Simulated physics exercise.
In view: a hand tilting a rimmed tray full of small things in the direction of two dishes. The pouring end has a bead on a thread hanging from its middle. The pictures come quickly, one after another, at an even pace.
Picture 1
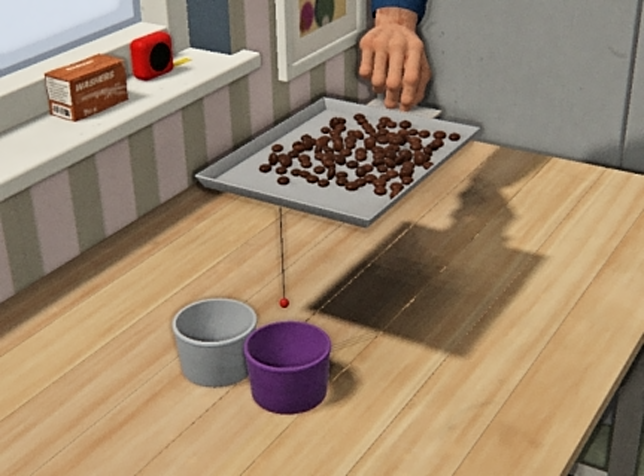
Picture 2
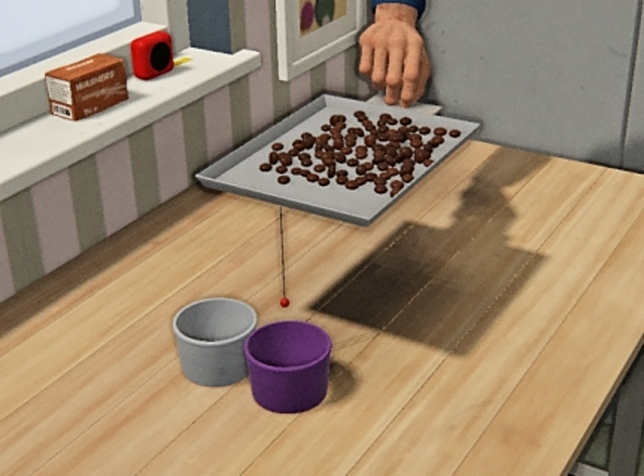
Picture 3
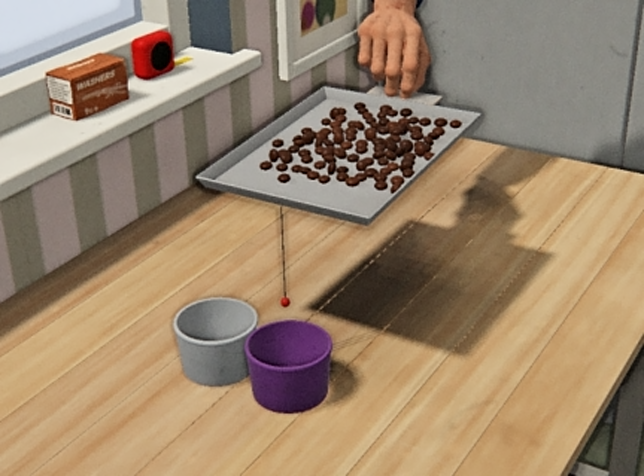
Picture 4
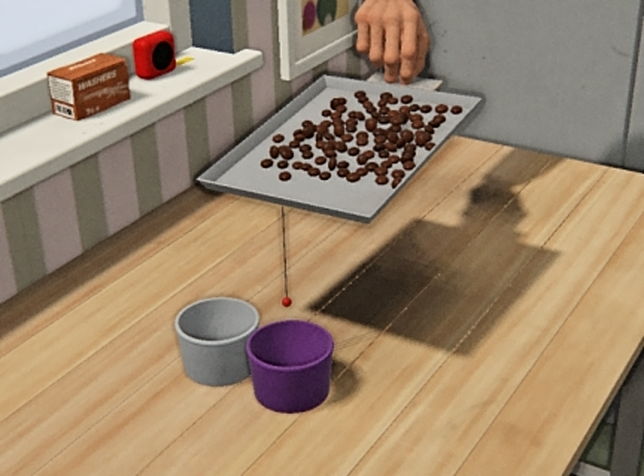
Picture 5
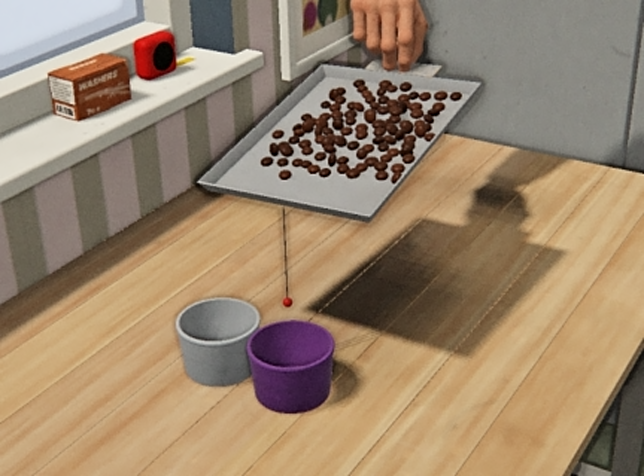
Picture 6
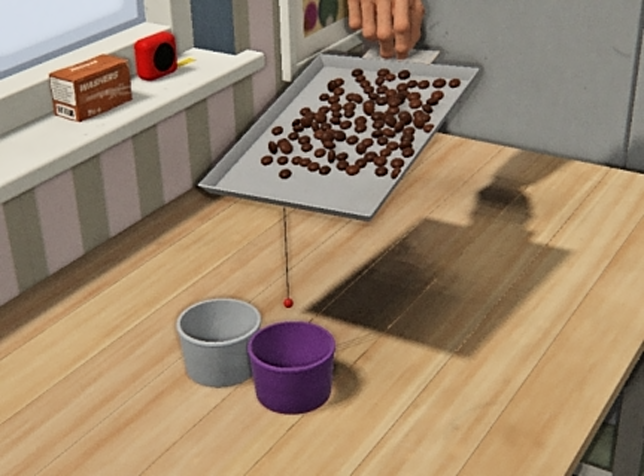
The clip opens on a hand holding a gray rimmed tray of small brown pieces, nearly level above a wooden table with a gray dish and a purple dish. The hand gradually raises the far end, steepening the tray, and its near edge dips slightly at the left corner while the dishes stay put.
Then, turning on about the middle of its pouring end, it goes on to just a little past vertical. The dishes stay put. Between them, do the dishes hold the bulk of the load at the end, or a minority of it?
They hold the bulk.
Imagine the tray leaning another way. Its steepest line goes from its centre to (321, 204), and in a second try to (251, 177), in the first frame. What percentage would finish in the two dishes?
You'd get 40 per cent the first time and 30 per cent the second time.
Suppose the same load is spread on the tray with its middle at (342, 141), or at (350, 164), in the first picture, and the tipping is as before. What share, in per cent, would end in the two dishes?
It comes to about 60 per cent the first time and about 70 per cent the second.
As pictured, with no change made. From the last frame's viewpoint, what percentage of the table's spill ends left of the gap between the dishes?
I'd guess close to 90 %.
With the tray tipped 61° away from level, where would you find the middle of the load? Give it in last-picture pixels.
Roughly (234, 206).
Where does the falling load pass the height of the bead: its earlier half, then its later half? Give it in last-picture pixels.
Half one: (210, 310), half two: (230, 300).
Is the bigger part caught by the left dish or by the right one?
Pick: The one placed left.
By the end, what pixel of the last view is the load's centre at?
The centre settles at about (219, 362).
Shortly afterwards, tray tipped steeply; near half on the tray; a little in the left dish; only a few outside both; near a third in the air.
Next, tray tipped past a quarter turn; near a quarter in the right dish; near half in the left dish; near a third outside both; only a few in the air.
Some moments later, tray tipped past a quarter turn; near a quarter in the right dish; near half in the left dish; near a third outside both.
In the end, tray tipped past a quarter turn; near a quarter in the right dish; near half in the left dish; near a third outside both.
